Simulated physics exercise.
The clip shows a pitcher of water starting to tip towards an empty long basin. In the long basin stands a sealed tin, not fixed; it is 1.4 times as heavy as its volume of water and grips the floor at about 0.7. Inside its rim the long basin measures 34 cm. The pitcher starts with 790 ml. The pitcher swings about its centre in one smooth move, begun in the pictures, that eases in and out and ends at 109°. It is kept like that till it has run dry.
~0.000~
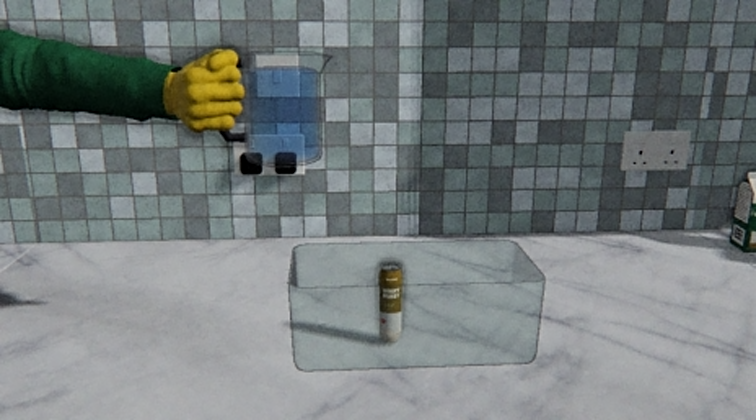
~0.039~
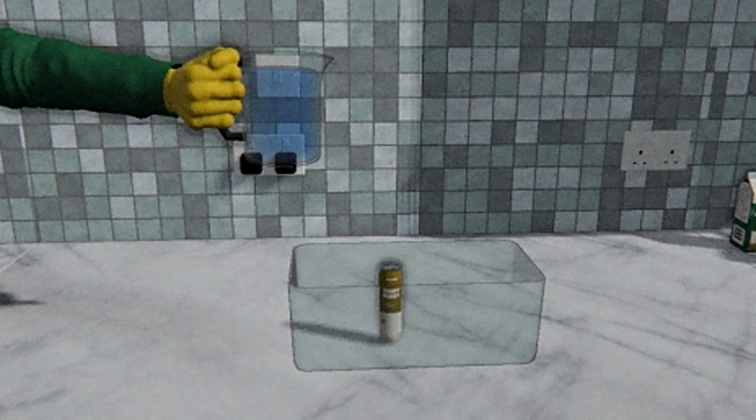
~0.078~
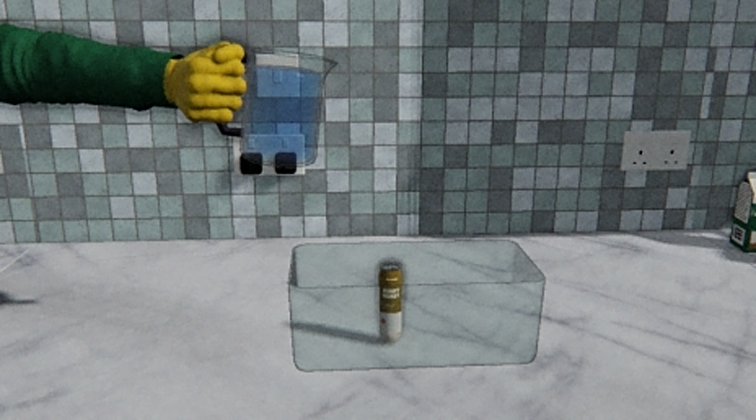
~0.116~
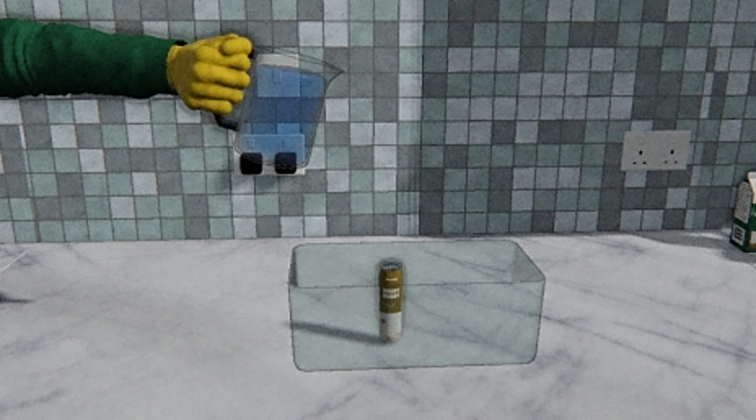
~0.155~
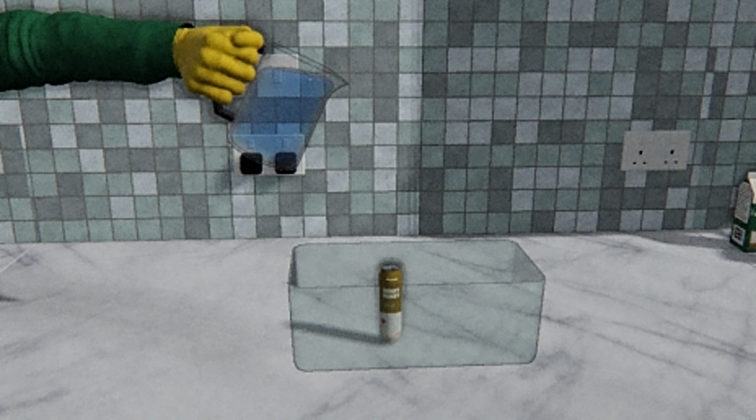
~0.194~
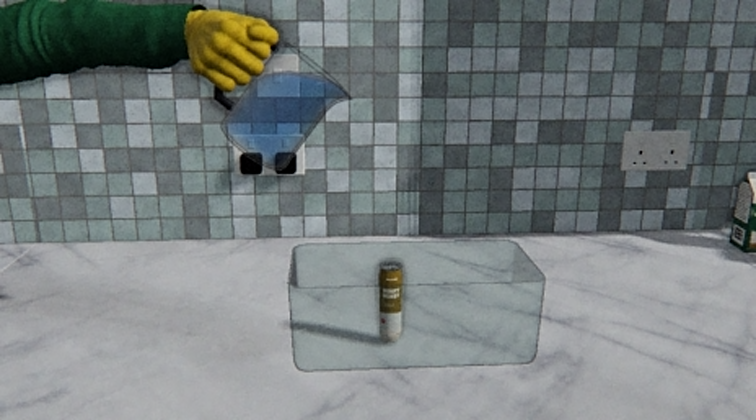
A pitcher of blue water, held by a yellow-gloved hand, stayed almost upright at first, then leaned steadily further to the right above a clear, empty basin with a small tin standing in it.
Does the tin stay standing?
It keeps standing.
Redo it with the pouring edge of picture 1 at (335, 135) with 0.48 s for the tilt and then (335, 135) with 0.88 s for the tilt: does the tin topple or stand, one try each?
First it falls; then it topples.
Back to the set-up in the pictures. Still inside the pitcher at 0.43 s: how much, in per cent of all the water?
Some 58 per cent.
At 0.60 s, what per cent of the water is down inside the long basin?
Near 52 in a hundred.
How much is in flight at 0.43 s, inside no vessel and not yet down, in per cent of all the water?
Near 36 in a hundred.
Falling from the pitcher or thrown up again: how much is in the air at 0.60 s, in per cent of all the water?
About 28 per cent.
After 0.43 s the tilt is 106° and 58 per cent is still to pour; the tin stands where it began.
After 0.60 s the tilt is 109° and 19 per cent is still to pour; the tin stands where it began.
After 0.78 s the tilt is 109° and 4 per cent is still to pour; the tin stands where it began.
After 0.98 s the tilt is 109° and 0 per cent is still to pour; the tin stands where it began.
In the end the tin stands where it began.
